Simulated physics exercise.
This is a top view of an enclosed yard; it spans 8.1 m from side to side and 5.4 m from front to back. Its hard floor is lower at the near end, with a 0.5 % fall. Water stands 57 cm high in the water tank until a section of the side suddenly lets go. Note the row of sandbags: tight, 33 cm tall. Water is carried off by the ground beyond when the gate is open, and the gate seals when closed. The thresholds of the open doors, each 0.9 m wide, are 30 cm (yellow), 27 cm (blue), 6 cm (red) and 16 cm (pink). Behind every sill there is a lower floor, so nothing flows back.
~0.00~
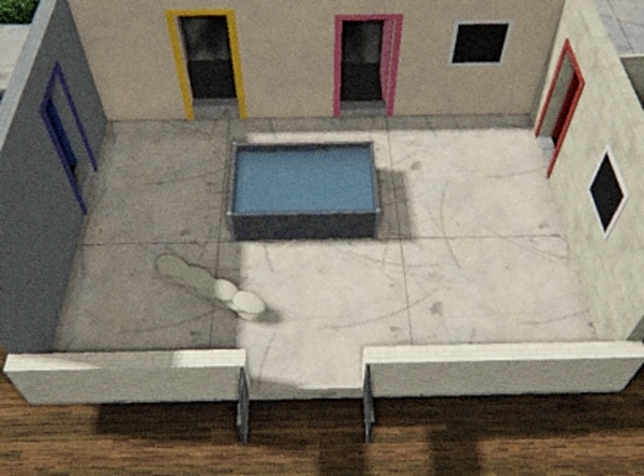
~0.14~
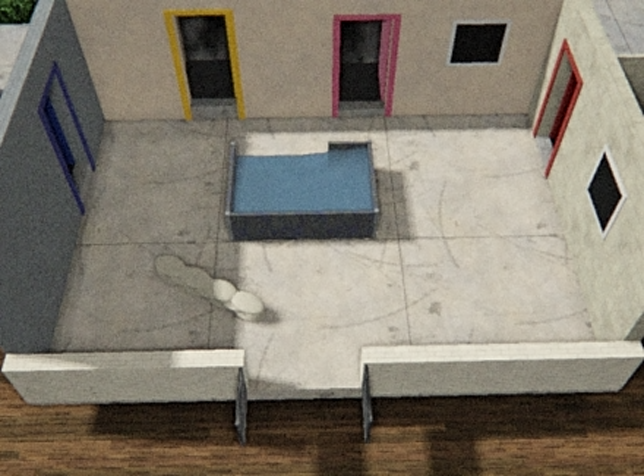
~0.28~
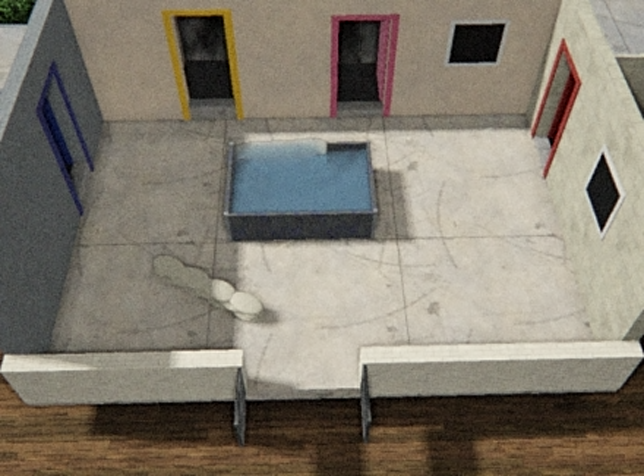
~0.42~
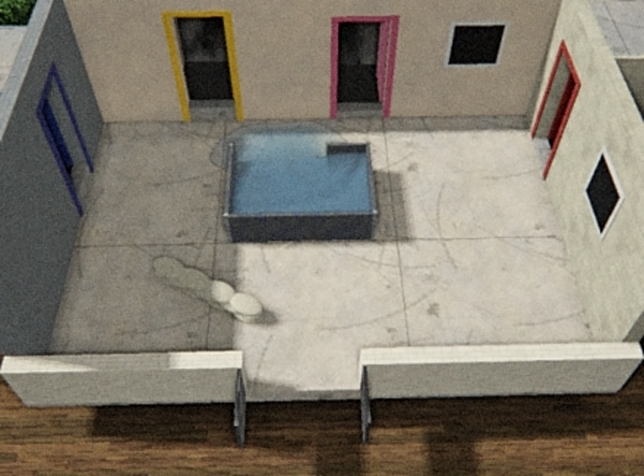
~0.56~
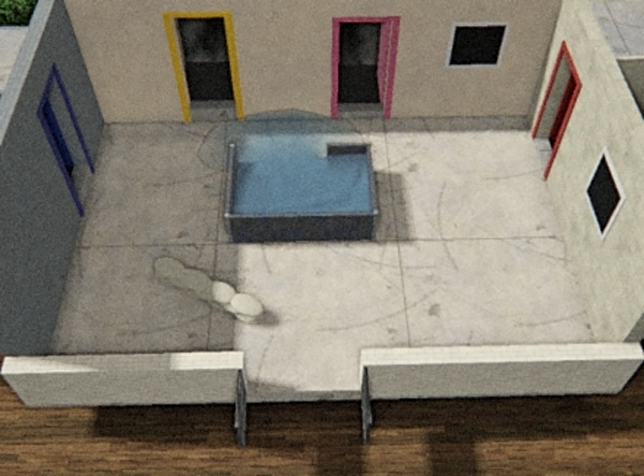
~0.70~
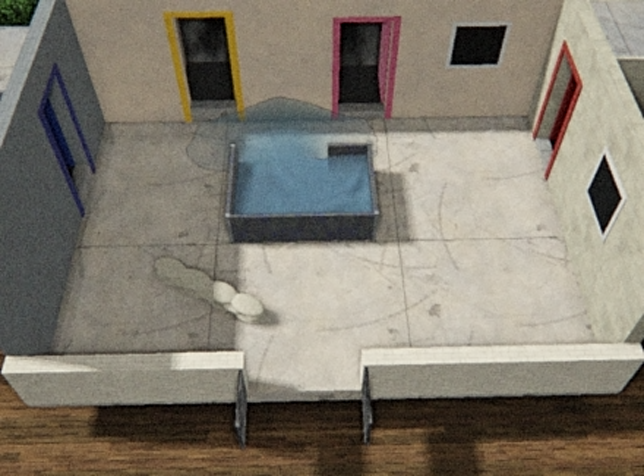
An enclosed yard with a pale, cracked hard floor is seen from high above its near wall, which has a gap in the middle. A blue-filled grey tank stands toward the back, with yellow and pink doorways behind, a blue one left, a red one right, and pale sandbags lying nearer. Water pours over the tank's far side and spreads in a thin sheet toward the back wall.
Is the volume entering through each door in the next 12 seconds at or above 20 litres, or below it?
One by one: The yellow door undershoots the limit; the blue door undershoots the limit; the red door overshoots the limit; the pink door undershoots the limit.
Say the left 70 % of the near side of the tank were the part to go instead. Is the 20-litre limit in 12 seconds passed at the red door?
Red: Falls short.
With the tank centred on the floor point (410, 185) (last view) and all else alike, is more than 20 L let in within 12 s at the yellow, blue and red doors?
Yellow: Within limit; blue: Within limit; red: Too much.
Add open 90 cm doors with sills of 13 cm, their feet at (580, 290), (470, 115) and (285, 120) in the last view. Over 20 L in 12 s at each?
In that order: Short of it, short of it, beyond it.
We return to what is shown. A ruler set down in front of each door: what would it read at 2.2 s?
In centimetres - yellow: 23, blue: 6, red: 0, pink: 12.
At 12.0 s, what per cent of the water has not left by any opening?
Remaining: Roughly 90 %.
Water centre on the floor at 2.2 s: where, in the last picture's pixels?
The water's centre is around (280, 169).
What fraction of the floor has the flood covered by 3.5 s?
Covered: Roughly 45 %.
After 1.4 s water covers 10 % of the floor and is deepest (42 cm) near (276, 125); yellow door 26 cm at the sill, 0 L in, blue door not reached, red door not reached, pink door 16 cm at the sill, 0 L in.
After 2.2 s water covers 25 % of the floor and is deepest (36 cm) near (105, 128); yellow door 23 cm at the sill, 0 L in, blue door 6 cm at the sill, 0 L in, red door not reached, pink door 12 cm at the sill, 1 L in.
After 3.5 s water covers 45 % of the floor and is deepest (22 cm) near (111, 141); yellow door 13 cm at the sill, 0 L in, blue door 15 cm at the sill, 0 L in, red door 13 cm at the sill, 21 L in, pink door 10 cm at the sill, 2 L in.
After 7.0 s water covers 80 % of the floor and is deepest (14 cm) near (46, 370); yellow door 6 cm at the sill, 1 L in, blue door 7 cm at the sill, 0 L in, red door 8 cm at the sill, 69 L in, pink door 4 cm at the sill, 2 L in.
After 12.0 s water covers 95 % of the floor and is deepest (8 cm) near (593, 369); yellow door 3 cm at the sill, 1 L in, blue door 3 cm at the sill, 0 L in, red door 4 cm at the sill, 72 L in, pink door 2 cm at the sill, 2 L in.
